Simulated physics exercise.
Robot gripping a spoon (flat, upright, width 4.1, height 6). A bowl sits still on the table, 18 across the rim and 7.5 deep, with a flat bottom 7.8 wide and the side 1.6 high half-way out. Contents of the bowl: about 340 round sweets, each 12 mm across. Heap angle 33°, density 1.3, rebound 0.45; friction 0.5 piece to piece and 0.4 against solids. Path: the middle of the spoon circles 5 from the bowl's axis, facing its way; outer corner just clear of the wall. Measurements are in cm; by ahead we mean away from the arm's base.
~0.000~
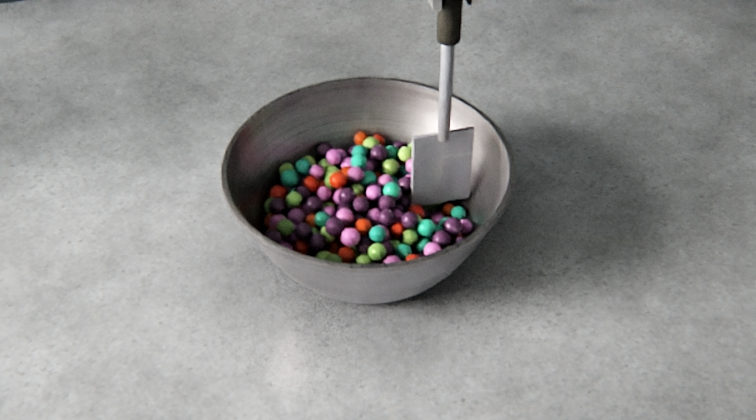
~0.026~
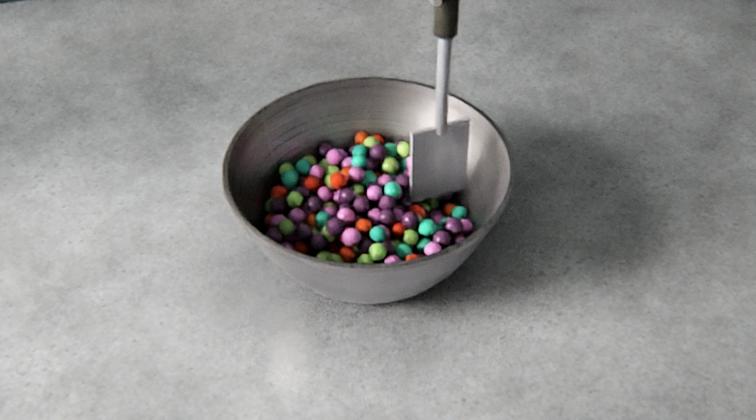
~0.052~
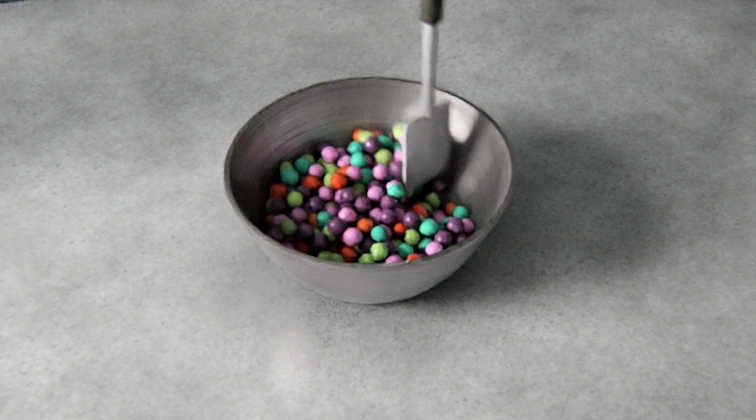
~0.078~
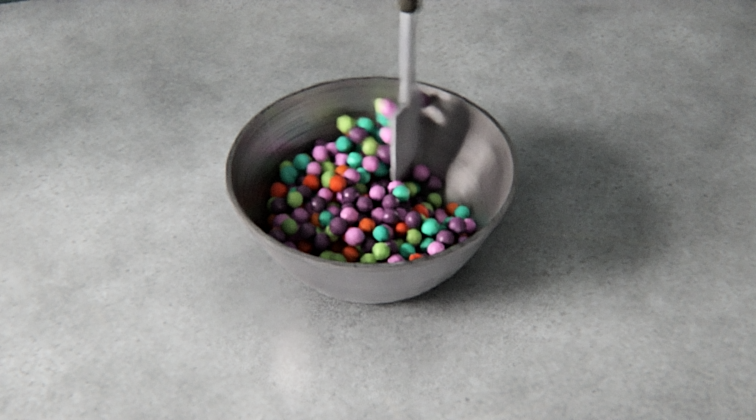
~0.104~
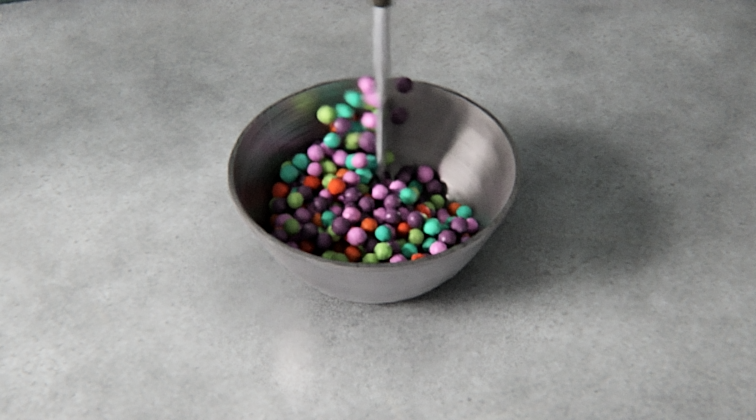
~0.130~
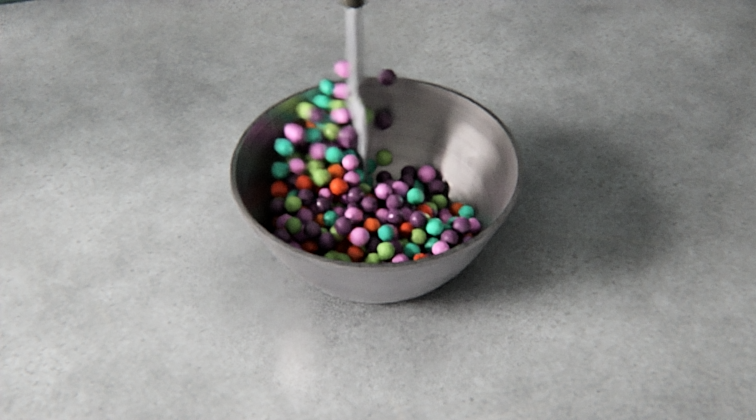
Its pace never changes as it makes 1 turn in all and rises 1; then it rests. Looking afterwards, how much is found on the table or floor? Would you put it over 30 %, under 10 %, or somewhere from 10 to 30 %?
I would put it from 10 to 30 %.
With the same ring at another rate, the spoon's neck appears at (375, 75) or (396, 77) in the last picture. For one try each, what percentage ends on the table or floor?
Around 10 and 10 per cent respectively.
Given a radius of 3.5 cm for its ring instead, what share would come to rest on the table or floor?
Near 10 percent.
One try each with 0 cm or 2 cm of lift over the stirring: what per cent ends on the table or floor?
Close to 20 percent and close to 15 percent.
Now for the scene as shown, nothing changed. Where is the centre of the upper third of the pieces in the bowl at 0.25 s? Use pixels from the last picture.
About pixel (330, 234).
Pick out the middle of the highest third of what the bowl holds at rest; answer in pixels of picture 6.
Roughly at pixel (399, 179).
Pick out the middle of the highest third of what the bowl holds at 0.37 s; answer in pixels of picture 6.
In the final view it lies at about (449, 218).
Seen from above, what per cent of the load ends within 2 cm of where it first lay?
I'd put it at about 45 in a hundred.
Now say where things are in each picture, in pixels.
The spoon neck at (445, 114), 0° round; upper third of the load around (357, 211), from x 270 to 465, top at y 140; 340 in the bowl, in the first frame.
The spoon neck at (442, 107), 7° round; upper third of the load around (362, 211), from x 275 to 465, top at y 140, in the second frame.
The spoon neck at (429, 93), 26° round; upper third of the load around (363, 205), from x 275 to 465, top at y 135, in the third frame.
The spoon neck at (407, 81), 48° round; upper third of the load around (360, 200), from x 275 to 470, top at y 100, in the fourth frame.
The spoon neck at (382, 75), 70° round; upper third of the load around (354, 197), from x 280 to 470, top at y 85, in the fifth frame.
The spoon neck at (356, 76), 91° round; upper third of the load around (342, 192), from x 280 to 475, top at y 70; 340 in the bowl, in the sixth frame.
After 0.25 s, 192° round, highest piece 11 above the table; 324 in the bowl, 16 in flight or on the tool.
After 0.37 s, 293° round, highest piece 10 above the table; 303 in the bowl, 17 on the table or floor, 20 in flight or on the tool.
After 0.63 s, 0° round, highest piece 6 above the table; 289 in the bowl, 51 on the table or floor.
After 1.33 s, 0° round, highest piece 6 above the table; 289 in the bowl, 51 on the table or floor.
In the end, 289 in the bowl, 51 on the table or floor. That is 15 % on the table or floor.
